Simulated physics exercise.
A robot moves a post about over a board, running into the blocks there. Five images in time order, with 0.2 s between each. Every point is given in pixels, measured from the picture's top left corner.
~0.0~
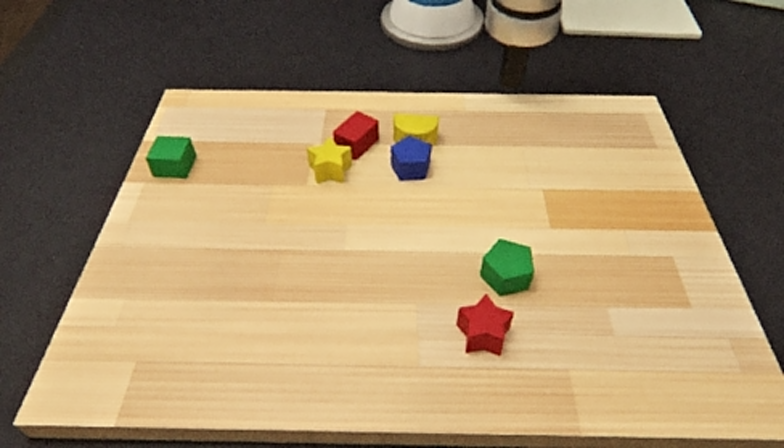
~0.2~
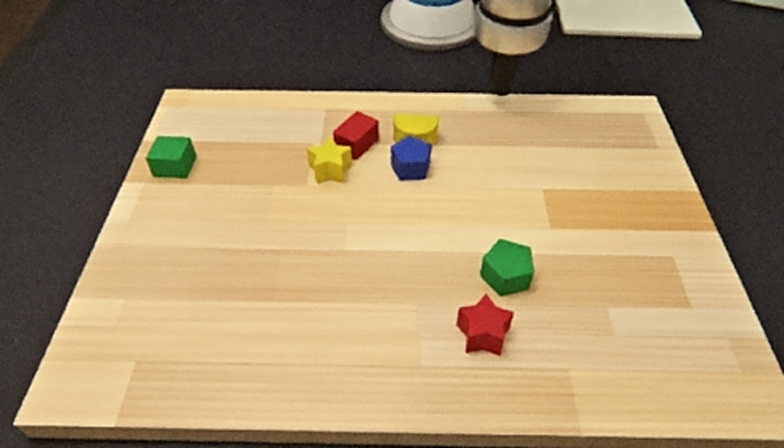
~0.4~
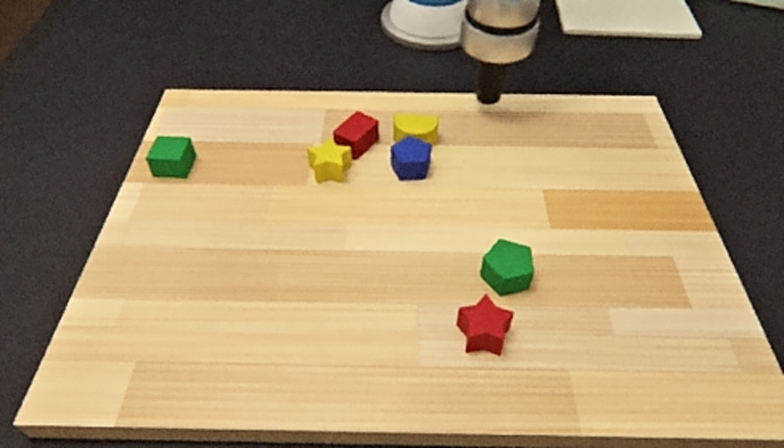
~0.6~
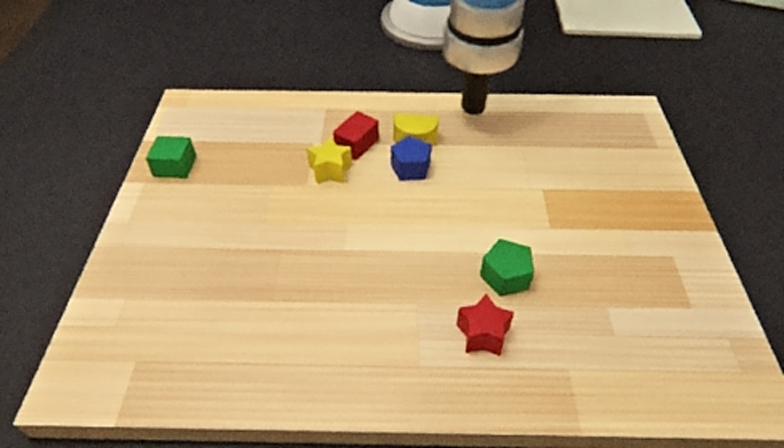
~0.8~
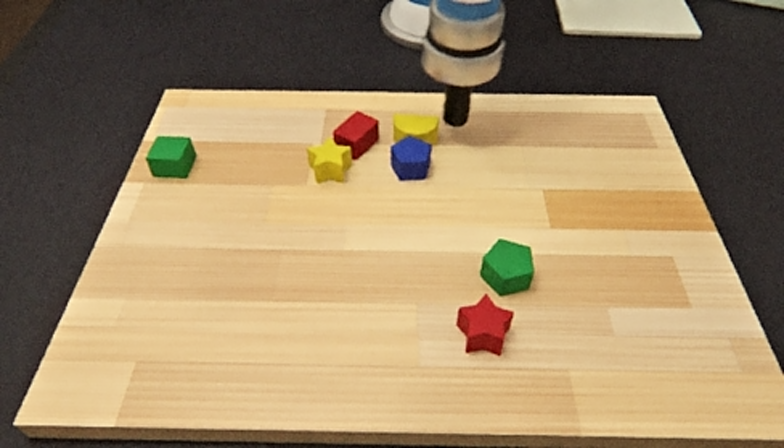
The clip opens on a wooden board with seven coloured blocks on it and a robot's dark post at the far edge, right of the yellow half-round block. The post then moves left and slightly nearer over the board, closing in on the yellow and blue blocks, while every block stays still.
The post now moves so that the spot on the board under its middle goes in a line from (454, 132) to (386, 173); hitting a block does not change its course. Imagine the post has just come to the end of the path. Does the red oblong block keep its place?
No - that is not the case.
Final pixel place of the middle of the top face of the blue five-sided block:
For the centre of its top, I'd go with (382, 179).
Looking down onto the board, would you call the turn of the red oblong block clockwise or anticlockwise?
It turns round anticlockwise.
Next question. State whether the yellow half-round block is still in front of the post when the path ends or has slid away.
Slid off.
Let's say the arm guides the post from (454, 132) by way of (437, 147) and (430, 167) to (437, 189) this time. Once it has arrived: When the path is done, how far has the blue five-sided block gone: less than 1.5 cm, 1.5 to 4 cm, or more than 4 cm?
The blue five-sided block moves 1.5-4 cm.
What follows on the original path. One third of the way, post (432, 133); red oblong block (353, 125); blue five-sided block (409, 152), turned 15° anticlockwise; yellow half-round block (393, 127), turned 25° clockwise.
Two thirds of the way, post (409, 147); red oblong block (345, 123), turned 35° anticlockwise; blue five-sided block (398, 162), turned 25° anticlockwise; yellow half-round block (377, 128), turned 70° clockwise.
At the end, post (386, 161); yellow star unmoved; red oblong block (343, 122), turned 30° anticlockwise; blue five-sided block (382, 179), turned 45° anticlockwise; yellow half-round block (374, 133), turned 115° clockwise.
